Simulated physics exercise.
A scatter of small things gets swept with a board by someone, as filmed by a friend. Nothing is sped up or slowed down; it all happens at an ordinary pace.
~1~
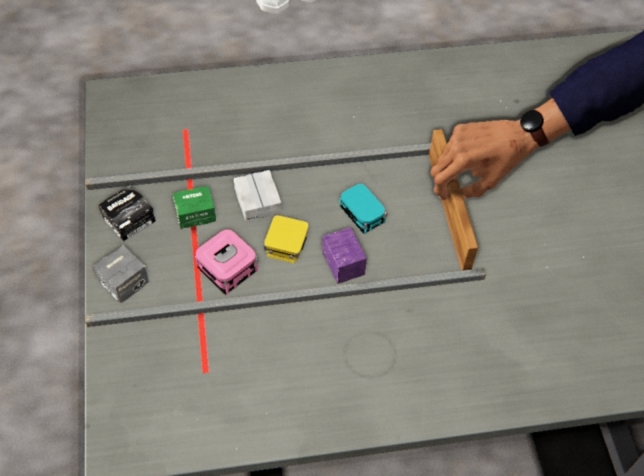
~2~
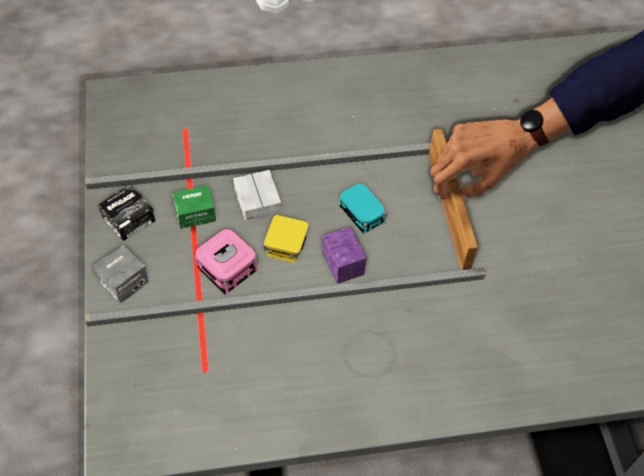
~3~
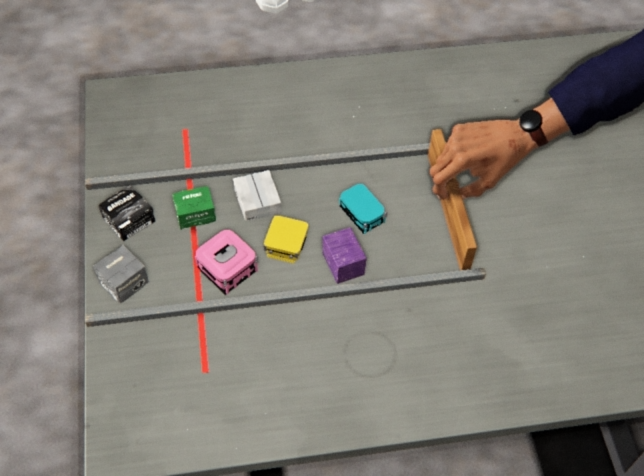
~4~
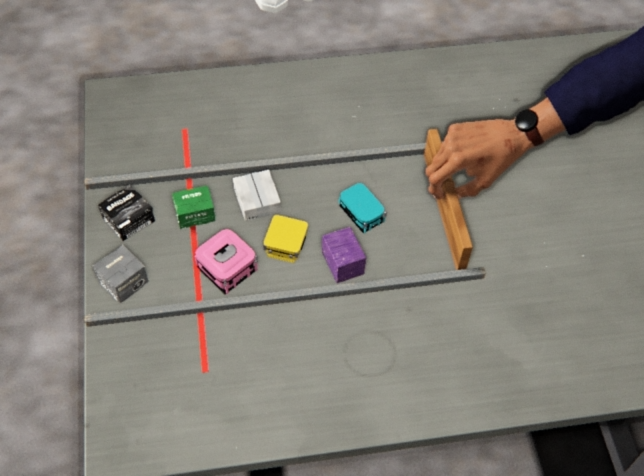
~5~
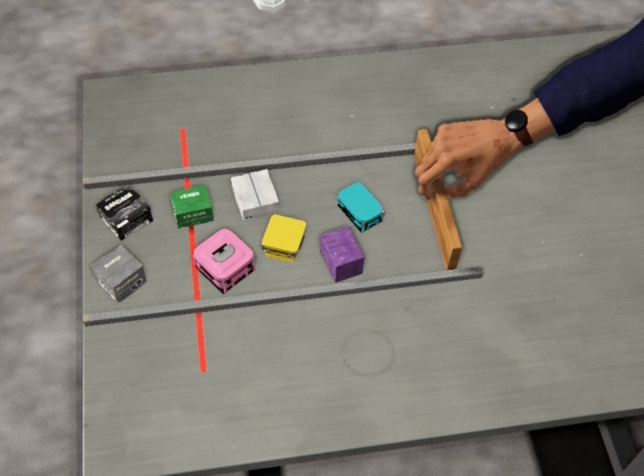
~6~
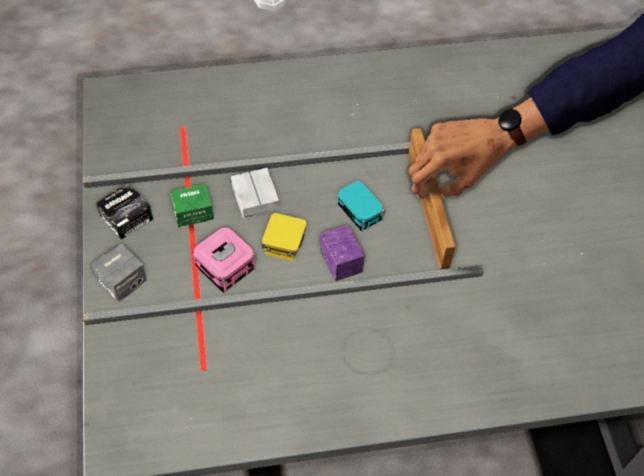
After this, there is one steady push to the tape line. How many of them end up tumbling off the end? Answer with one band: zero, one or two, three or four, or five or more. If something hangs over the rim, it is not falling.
One or two.
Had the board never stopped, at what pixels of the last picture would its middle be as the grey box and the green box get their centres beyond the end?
The middle would be close to (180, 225) and then close to (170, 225).
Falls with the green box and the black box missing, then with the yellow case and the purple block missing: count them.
Counts - first: 0, second: 1.
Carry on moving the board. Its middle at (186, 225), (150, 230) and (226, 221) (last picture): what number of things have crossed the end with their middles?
1, 3 and 0.
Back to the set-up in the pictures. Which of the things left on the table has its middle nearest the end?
I'd say the grey box.
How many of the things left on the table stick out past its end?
I count 1 overhanging.
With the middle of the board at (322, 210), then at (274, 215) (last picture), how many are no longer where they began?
3 at one spot and 6 at the other.
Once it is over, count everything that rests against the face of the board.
Contact count: 2.
Early on, none off yet; grey box at rest near (120, 273); black box at rest near (125, 211); green box at rest near (192, 205).
A while later, none off yet; grey box at rest near (120, 273); black box travelled a little near (103, 212); green box travelled about its own width near (145, 212).
Finally, the number that fall off is one or two; lost, black box.
